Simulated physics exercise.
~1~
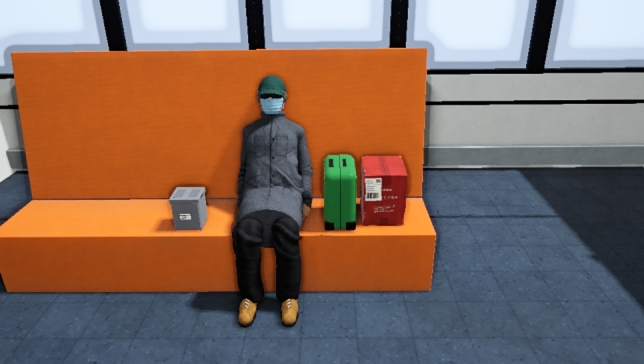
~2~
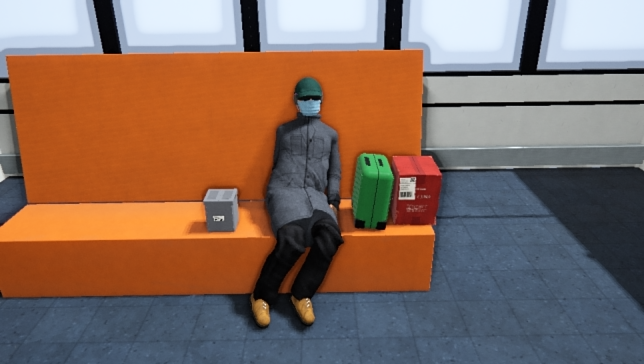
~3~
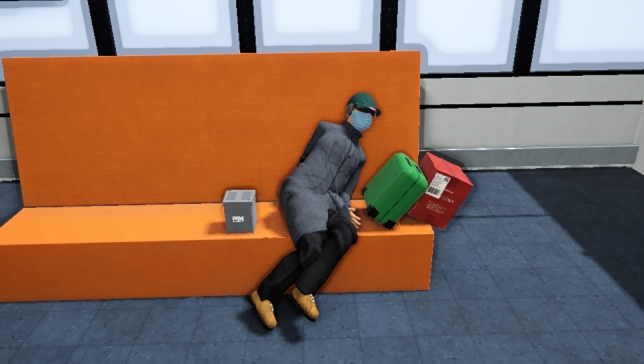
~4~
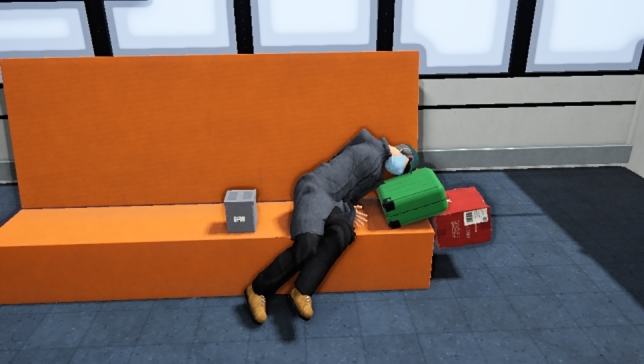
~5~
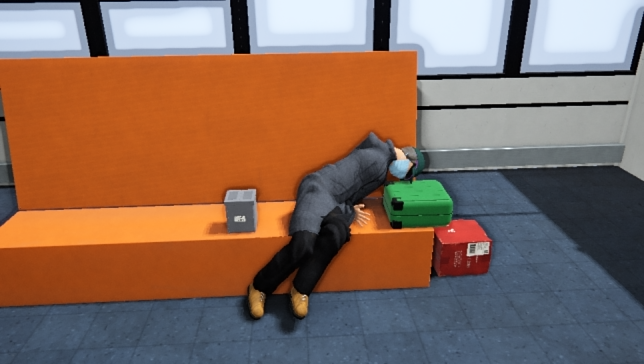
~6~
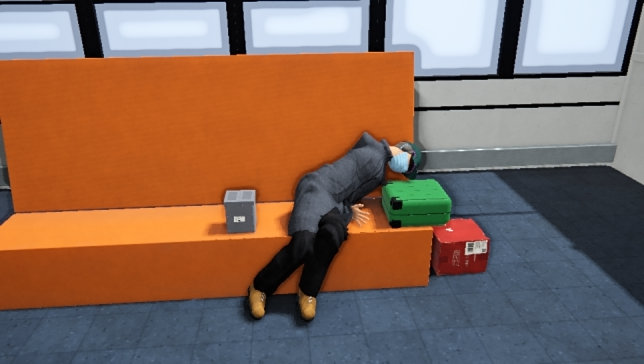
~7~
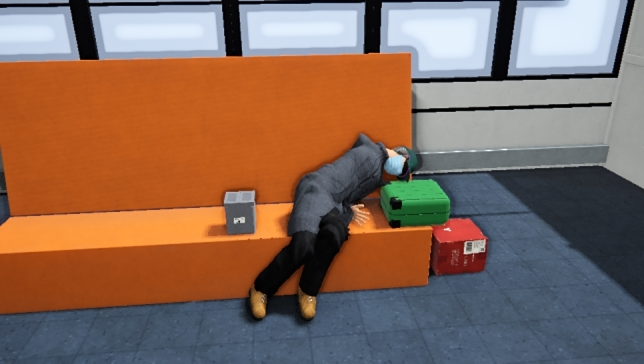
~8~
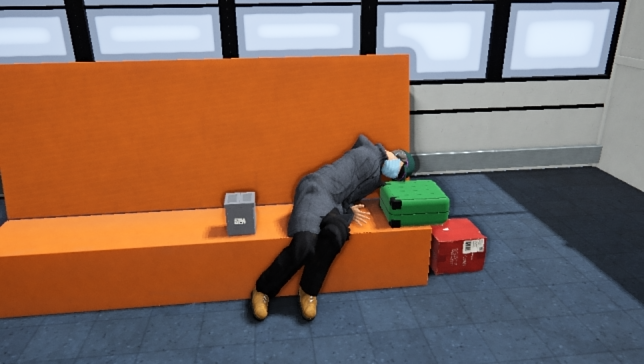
To begin with, a figure in a green cap, face mask and long grey coat sits upright asleep on an orange bench, with a small grey box on the left and a green suitcase and a red box on the right. The sleeper and the objects slide to the right along the seat. The body then slumps sideways, and the suitcase and red box tilt over. The red box tumbles off the bench end onto the floor, while the suitcase drops onto its side. Finally, the sleeper lies slumped against the suitcase, still on the seat, with the grey box upright.
